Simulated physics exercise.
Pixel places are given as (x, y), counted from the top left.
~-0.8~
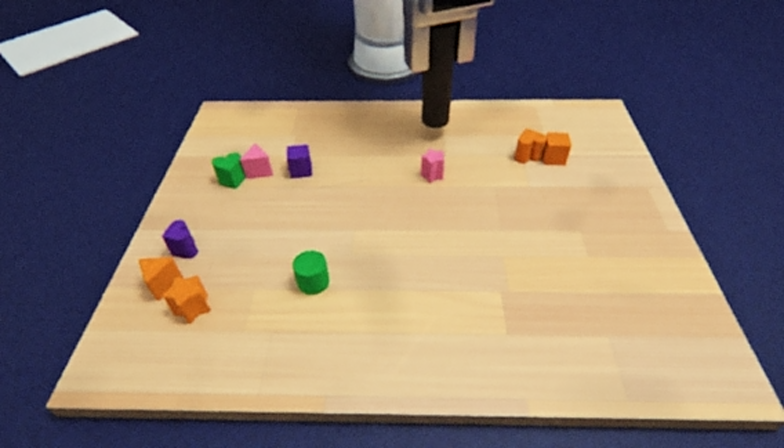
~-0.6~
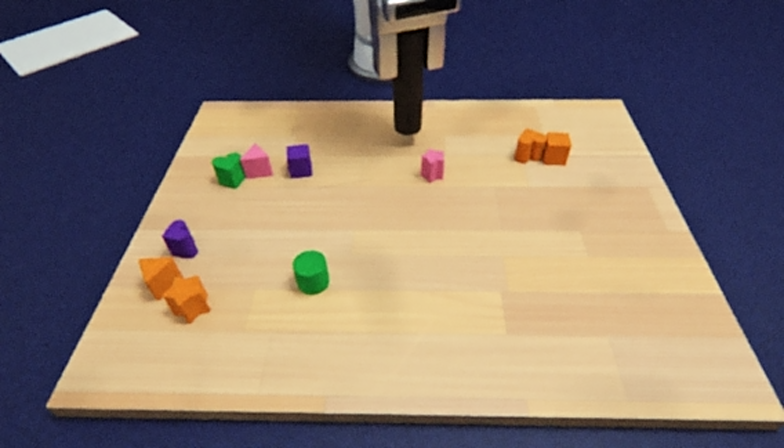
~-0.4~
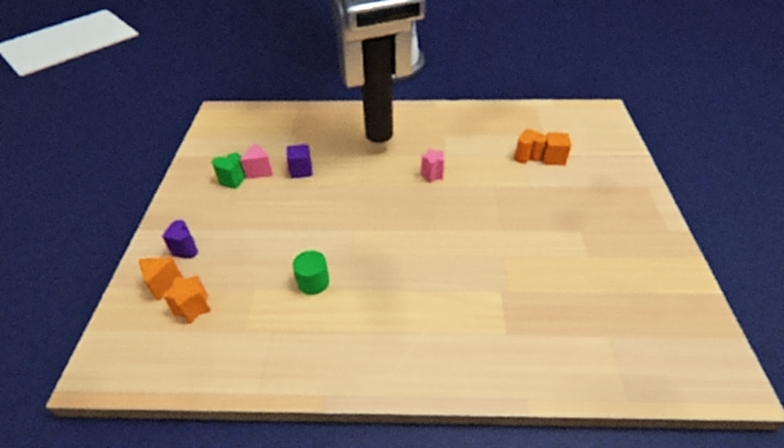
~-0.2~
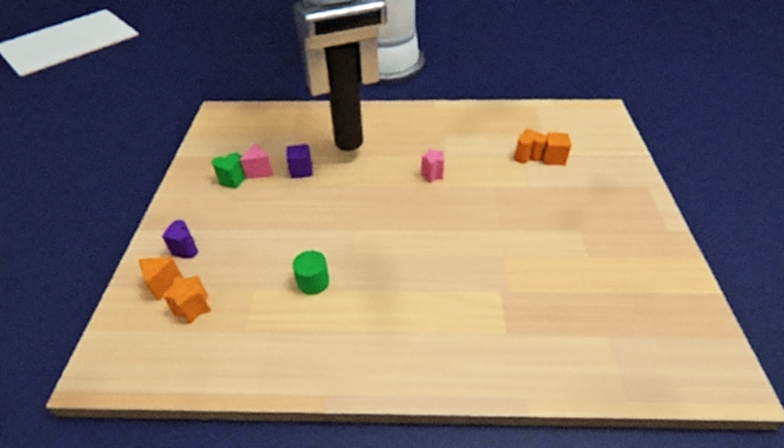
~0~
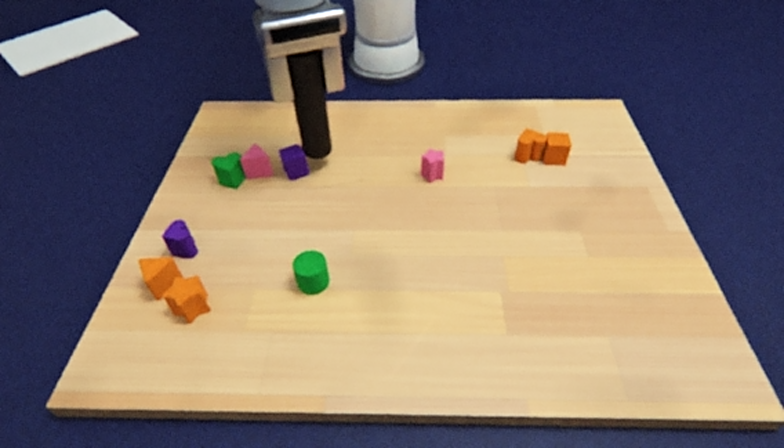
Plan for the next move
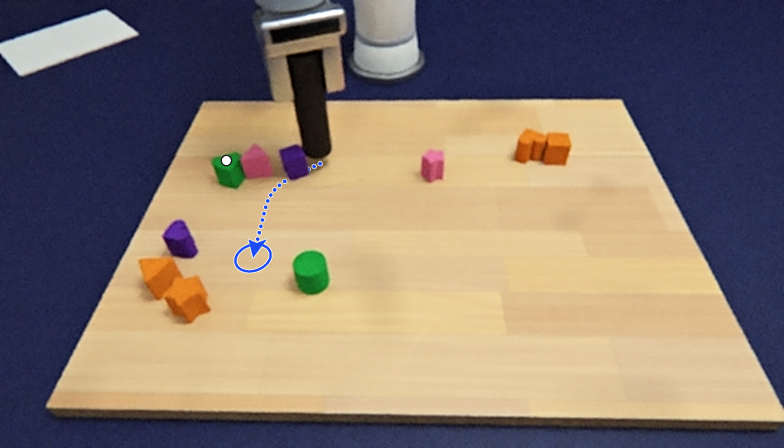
At first, a black-tipped robot arm hovers near the back of a wooden board scattered with small orange, purple, pink and green blocks. The arm then glides steadily left past the lone pink block, and finally its tip meets the purple square block, nudging it very slightly left.
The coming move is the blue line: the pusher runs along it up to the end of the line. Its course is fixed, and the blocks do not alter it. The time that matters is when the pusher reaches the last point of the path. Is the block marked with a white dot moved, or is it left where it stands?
When the path is over, the block marked with a white dot has left its spot.
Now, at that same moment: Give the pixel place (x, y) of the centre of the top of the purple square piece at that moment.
The middle of its upper face should be somewhere near (234, 182).
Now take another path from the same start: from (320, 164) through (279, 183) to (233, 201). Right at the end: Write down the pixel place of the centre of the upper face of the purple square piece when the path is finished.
Close to (198, 190).
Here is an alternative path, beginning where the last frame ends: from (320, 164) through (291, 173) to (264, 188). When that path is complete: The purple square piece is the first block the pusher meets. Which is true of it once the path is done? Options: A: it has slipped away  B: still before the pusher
It's B.
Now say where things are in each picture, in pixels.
The first picture shows pusher's lower end (435, 121); purple heart-shaped block (176, 230); green heart-shaped block (226, 161); pink triangular piece (255, 153); purple square piece (297, 151); green circular block (309, 262).
The second picture shows pusher (408, 128); blocks still.
The third picture shows pusher (379, 136); blocks still.
The fourth picture shows pusher (349, 143); blocks still.
The fifth picture shows pusher (318, 151); purple heart-shaped block (176, 230); green heart-shaped block (226, 161); pink triangular piece (255, 153); purple square piece (292, 152); green circular block (309, 262).
Drawn move, from (320, 164) over (281, 184) and (263, 218) to (253, 258); the dot is on the green heart-shaped block.
On the path given first. One third of the way, pusher (277, 172); green heart-shaped block (219, 159), turned 30° anticlockwise; pink triangular piece (241, 159), turned 85° clockwise; purple square piece (249, 172).
Two thirds of the way, pusher (259, 206); green heart-shaped block (219, 159), turned 30° anticlockwise; pink triangular piece (241, 159), turned 85° clockwise; purple square piece (234, 182), turned 40° clockwise.
At the end, pusher (249, 245); purple heart-shaped block still; green heart-shaped block (219, 159), turned 30° anticlockwise; pink triangular piece (241, 159), turned 85° clockwise; purple square piece (234, 182), turned 40° clockwise; green circular block still.
